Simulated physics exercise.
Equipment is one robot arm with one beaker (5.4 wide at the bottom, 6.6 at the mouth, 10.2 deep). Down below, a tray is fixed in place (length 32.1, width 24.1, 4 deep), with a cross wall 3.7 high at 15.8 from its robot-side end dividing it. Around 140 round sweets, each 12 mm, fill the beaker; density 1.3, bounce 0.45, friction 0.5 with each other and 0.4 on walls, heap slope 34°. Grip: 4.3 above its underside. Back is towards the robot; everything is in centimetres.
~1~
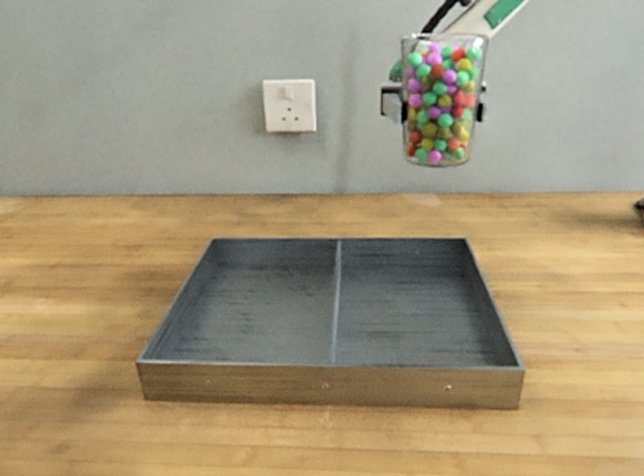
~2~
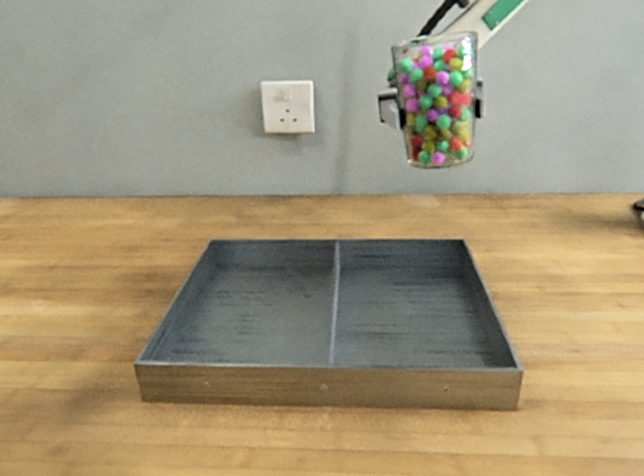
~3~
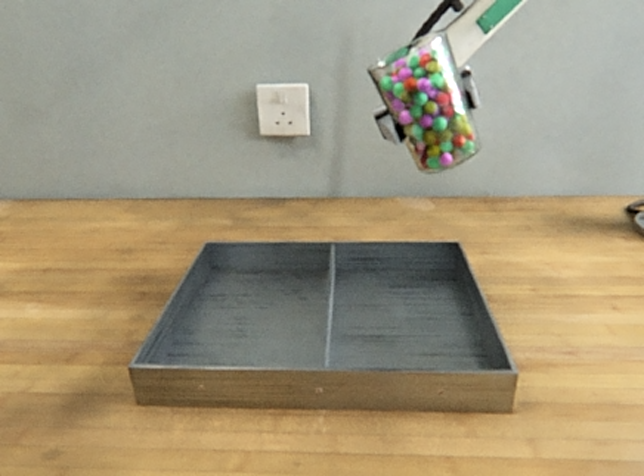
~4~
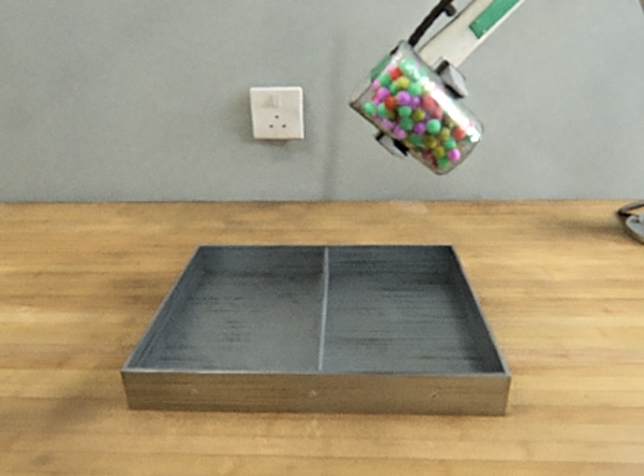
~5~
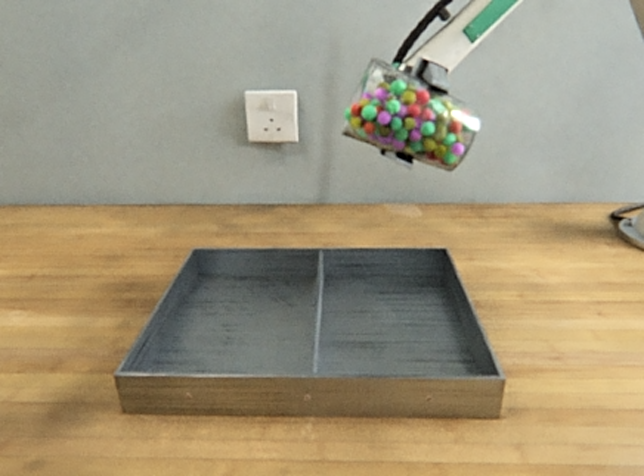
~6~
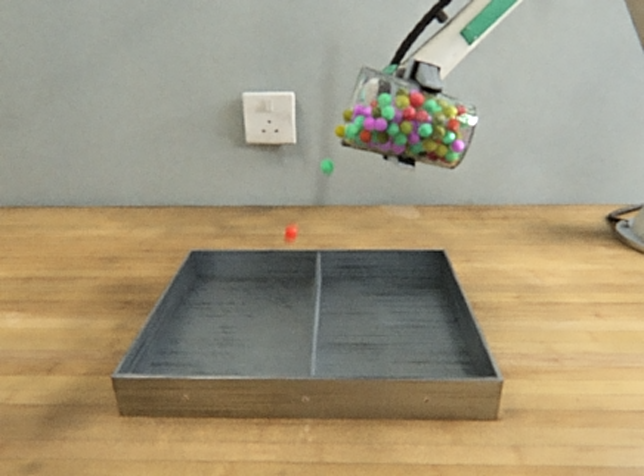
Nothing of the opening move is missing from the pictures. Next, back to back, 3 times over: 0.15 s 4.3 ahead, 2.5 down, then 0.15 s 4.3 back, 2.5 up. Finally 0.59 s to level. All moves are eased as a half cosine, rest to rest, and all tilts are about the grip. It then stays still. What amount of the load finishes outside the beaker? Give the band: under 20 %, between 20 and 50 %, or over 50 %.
Band: Between 20 and 50 %.
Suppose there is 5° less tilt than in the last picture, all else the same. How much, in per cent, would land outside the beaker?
About 20 percent.
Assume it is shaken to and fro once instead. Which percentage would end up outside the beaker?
About 15 per cent, then.
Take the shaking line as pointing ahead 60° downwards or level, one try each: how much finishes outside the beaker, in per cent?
Try one gives about 5 in a hundred, try two about 55 in a hundred.
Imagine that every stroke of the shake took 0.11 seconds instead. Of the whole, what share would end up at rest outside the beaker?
In that case around 45 per cent.
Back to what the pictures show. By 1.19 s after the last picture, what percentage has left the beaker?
About 30 in a hundred parts are out.
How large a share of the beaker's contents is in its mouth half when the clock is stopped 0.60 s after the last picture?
Share in the mouth half: About 45 %.
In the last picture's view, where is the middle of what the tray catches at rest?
Around (291, 328) in the last view.
Then, 0.60 s later, tilted 74° forward, highest piece 25 above the table; 109 in the beaker, 14 in the far-side part, 5 in the robot-side part, 10 in flight or on a rim.
Then, 1.19 s later, tilted 38° forward, highest piece 26 above the table; 98 in the beaker, 25 in the far-side part, 15 in the robot-side part.
Then, 1.69 s later, level, highest piece 28 above the table; 98 in the beaker, 25 in the far-side part, 15 in the robot-side part.
Then, 2.74 s later, level, highest piece 28 above the table; 98 in the beaker, 25 in the far-side part, 15 in the robot-side part.
At rest, 98 in the beaker, 25 in the far-side part, 15 in the robot-side part. That is 29 % outside the beaker.
